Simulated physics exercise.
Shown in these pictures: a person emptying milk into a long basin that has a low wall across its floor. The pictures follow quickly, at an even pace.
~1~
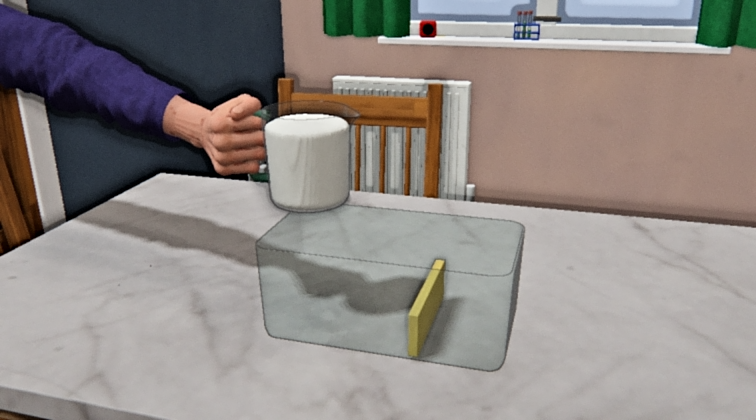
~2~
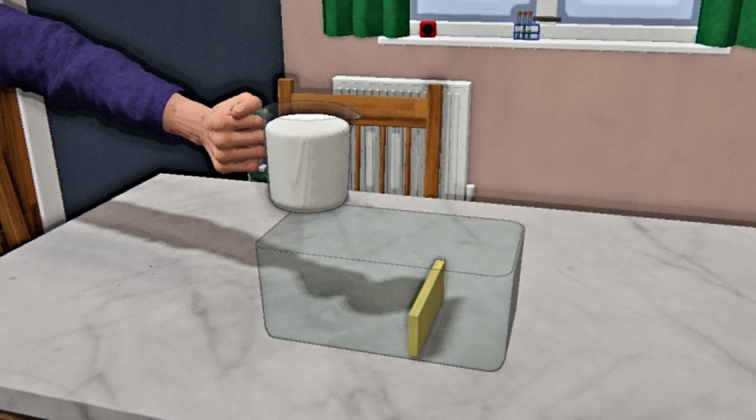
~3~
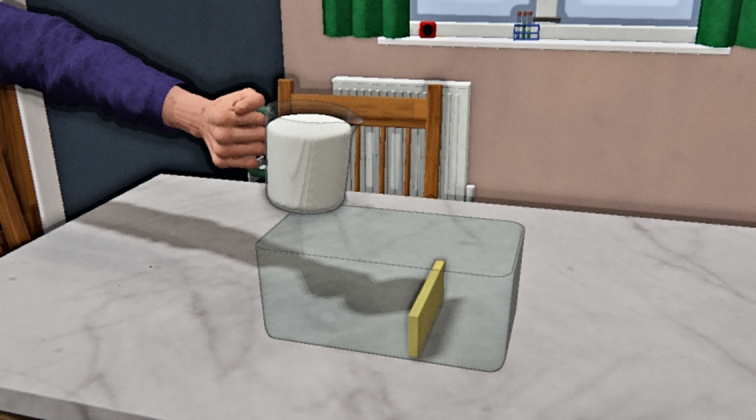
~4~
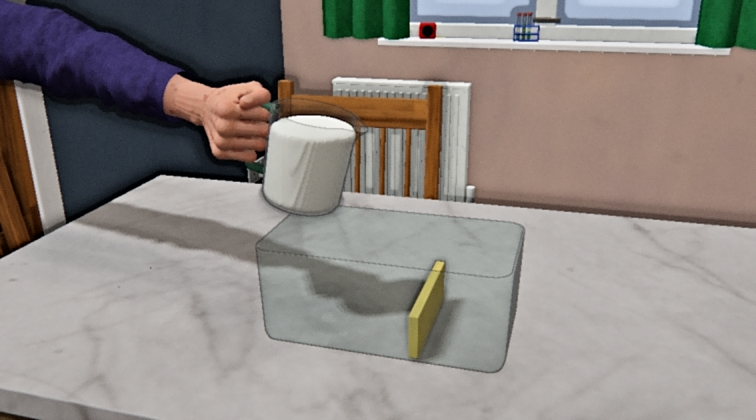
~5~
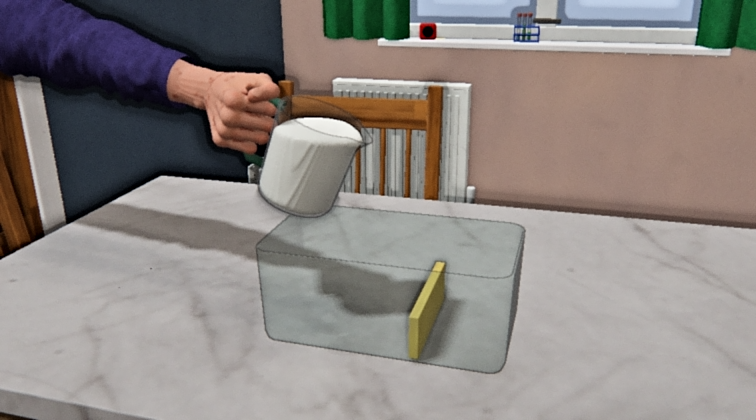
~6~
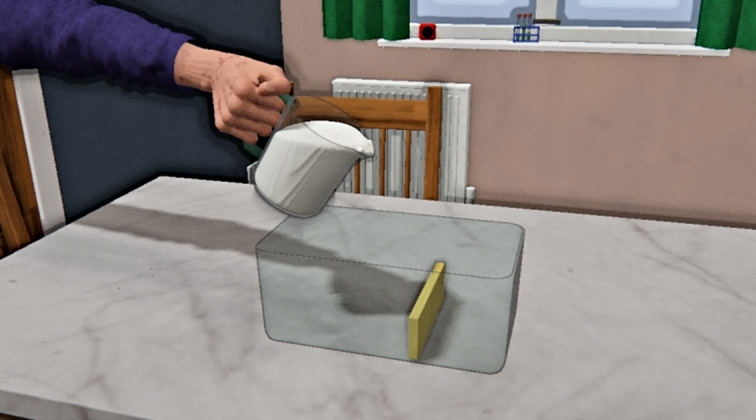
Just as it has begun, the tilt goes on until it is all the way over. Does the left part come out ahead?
Yes: Settles mostly left.
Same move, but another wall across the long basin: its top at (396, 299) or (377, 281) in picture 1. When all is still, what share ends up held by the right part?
Estimated: 80 % first, 95 % second.
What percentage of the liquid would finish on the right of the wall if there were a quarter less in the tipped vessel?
Estimate: Around 0 per cent.
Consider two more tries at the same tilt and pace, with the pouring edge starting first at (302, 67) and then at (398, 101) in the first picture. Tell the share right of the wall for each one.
First place gives some 5 %, second place some 80 %.
A moment on, the tilt is 93° and 58 per cent is still to pour, 22 is left of the wall and 2 right of it.
Next, the tilt is 99° and 19 per cent is still to pour, 69 is left of the wall and 3 right of it.
Then the tilt is 99° and 5 per cent is still to pour, 87 is left of the wall and 3 right of it.
Later the tilt is 99° and 1 per cent is still to pour, 93 is left of the wall and 4 right of it.
In the end 95 per cent lies left of the wall, 4 right of it and 1 outside.
